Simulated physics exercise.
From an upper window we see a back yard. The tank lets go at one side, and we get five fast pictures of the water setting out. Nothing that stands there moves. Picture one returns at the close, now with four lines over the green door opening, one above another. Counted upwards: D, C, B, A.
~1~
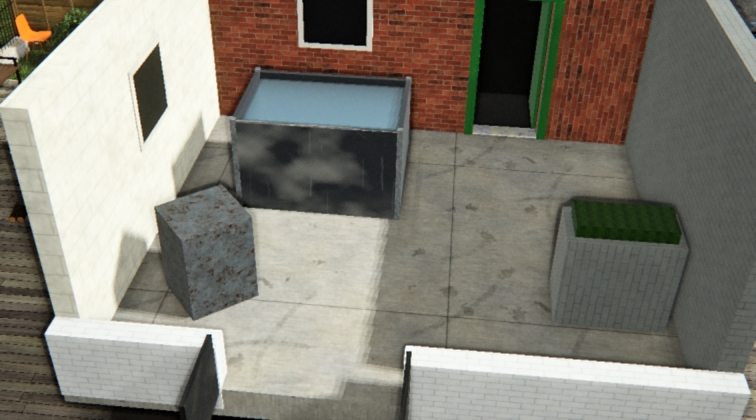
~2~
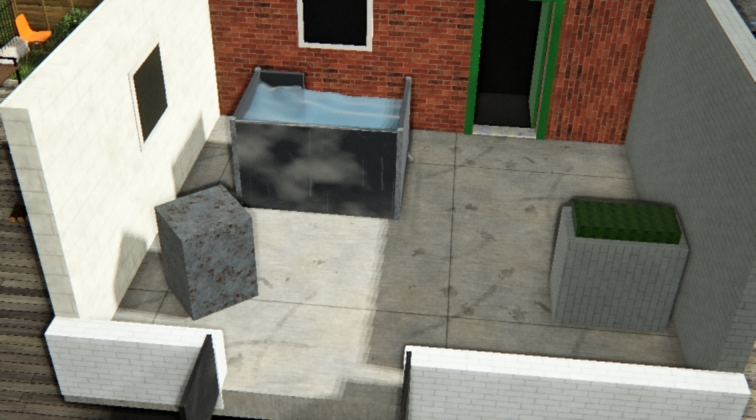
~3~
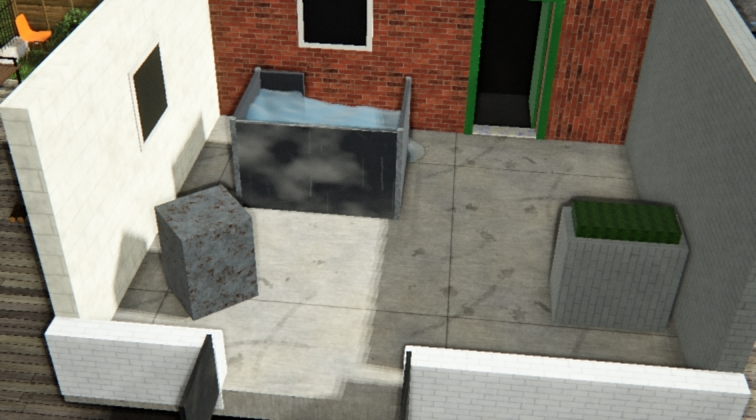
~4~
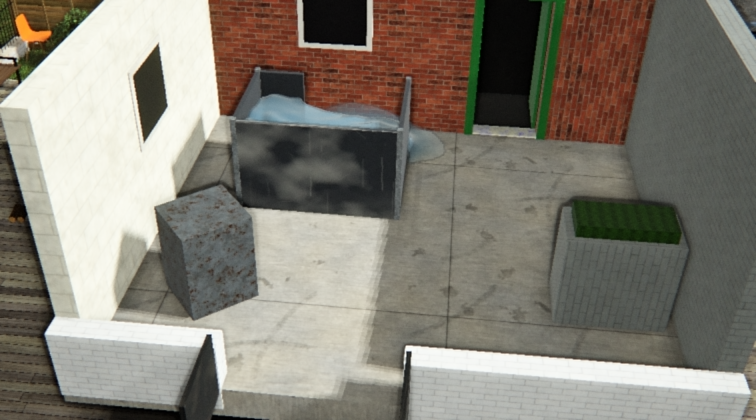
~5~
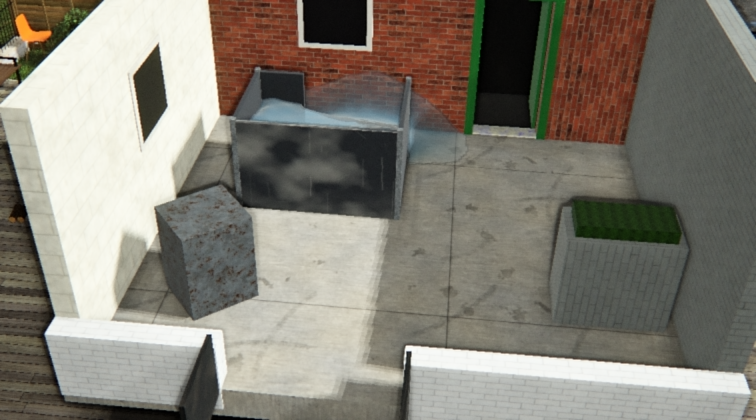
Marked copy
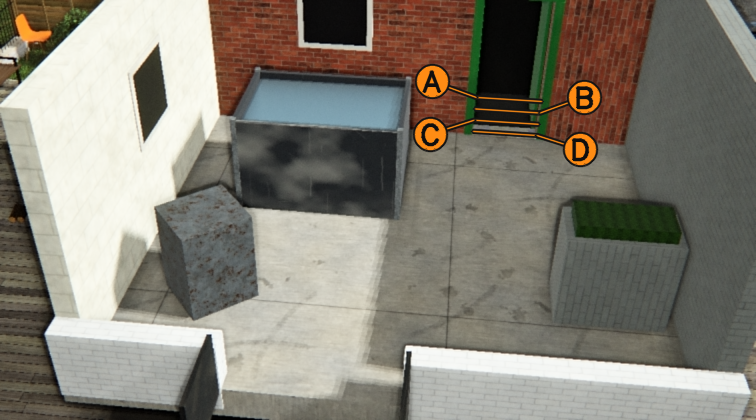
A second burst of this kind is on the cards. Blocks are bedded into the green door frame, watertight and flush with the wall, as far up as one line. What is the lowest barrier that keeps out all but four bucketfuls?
That is mark C.
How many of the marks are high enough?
Three.
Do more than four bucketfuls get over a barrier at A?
No, not at all.
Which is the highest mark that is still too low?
That is mark D.
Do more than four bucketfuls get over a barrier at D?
Yes, that goes wrong.
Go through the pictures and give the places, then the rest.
Water in the tank at rest, its middle at (325, 105); foot of the green doorway at (504, 136); open gate at (313, 334).
Water covers 2 % of the ground, its front hidden from here.
Water covers 5 % of the ground, its front hidden from here.
Water covers 7 % of the ground and shows as far out as (429, 153).
Water covers 9 % of the ground and shows as far out as (461, 132).
On the marked copy, A at (508, 99); B at (507, 110); C at (506, 122); D at (504, 133); from the bottom up D, C, B, A.
Choosing A, nothing gets over.
Choosing B, nothing gets over.
Choosing C, a splash gets over, under a bucket.
Choosing D, about 8 bucketfuls get in.
